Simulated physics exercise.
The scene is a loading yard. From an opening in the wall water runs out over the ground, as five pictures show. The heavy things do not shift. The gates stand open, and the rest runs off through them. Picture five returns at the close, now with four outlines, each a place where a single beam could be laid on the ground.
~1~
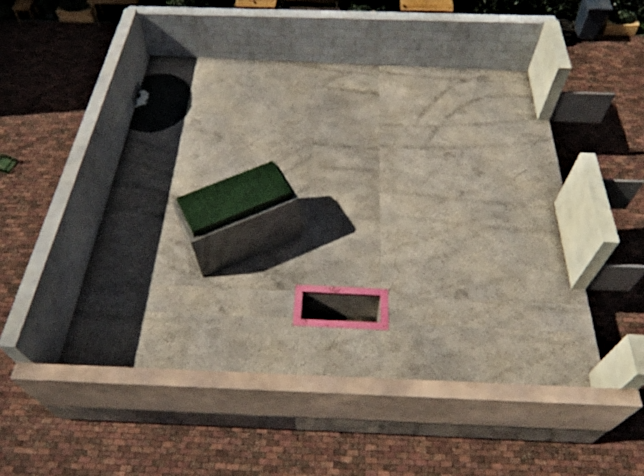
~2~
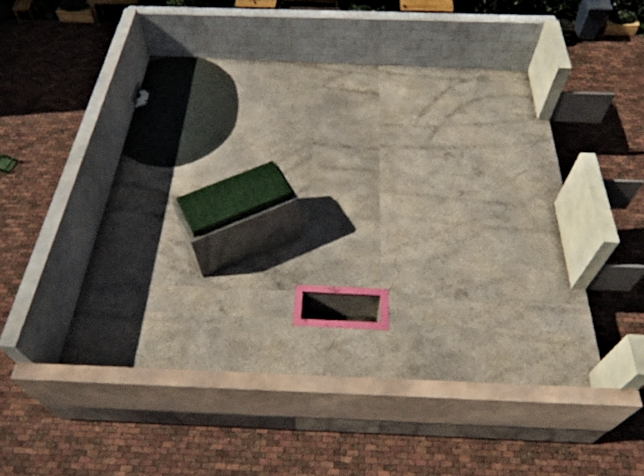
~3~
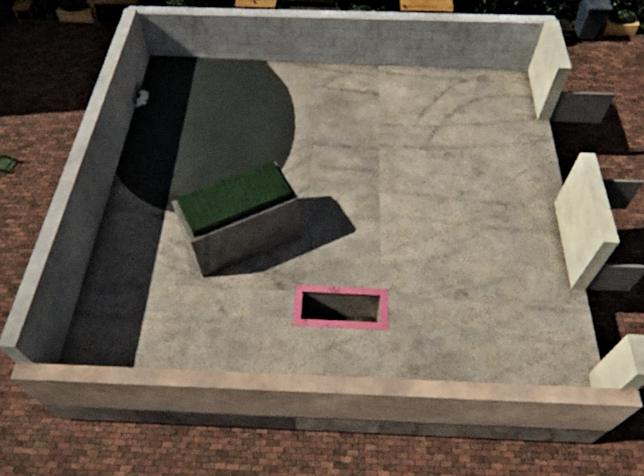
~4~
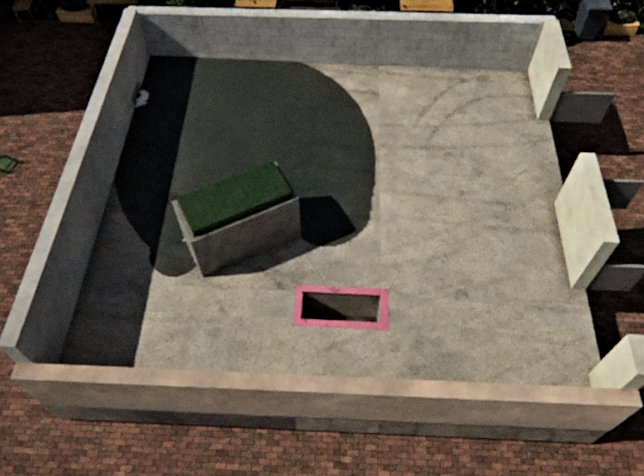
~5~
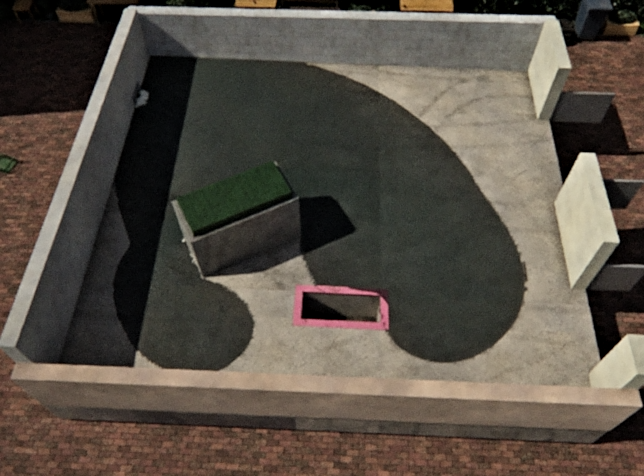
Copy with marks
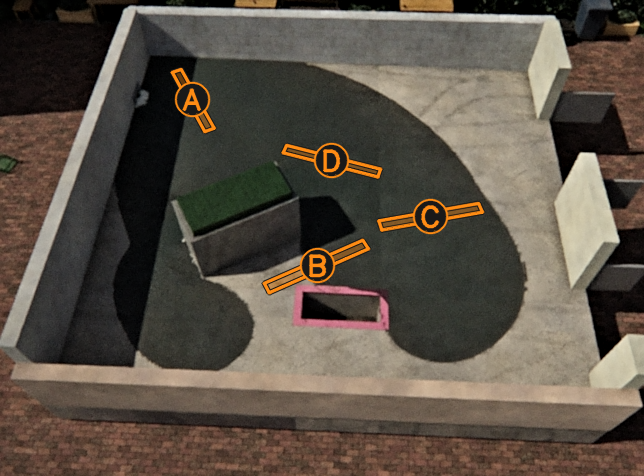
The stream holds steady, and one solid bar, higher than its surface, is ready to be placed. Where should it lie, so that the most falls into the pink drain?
Best: C.
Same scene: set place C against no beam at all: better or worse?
Better.
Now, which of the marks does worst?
Place B.
On the marked copy, A from (176, 70) to (209, 129); B from (266, 287) to (365, 244); C from (380, 225) to (480, 207); D from (284, 149) to (379, 173).
If A is chosen, about 4 % of the stream runs into the pink drain, about 96 % out by the gates.
If B is chosen, next to none of the stream runs into the pink drain, about 99 % out by the gates.
If C is chosen, about 11 % of the stream runs into the pink drain, about 89 % out by the gates.
If D is chosen, about 7 % of the stream runs into the pink drain, about 93 % out by the gates.
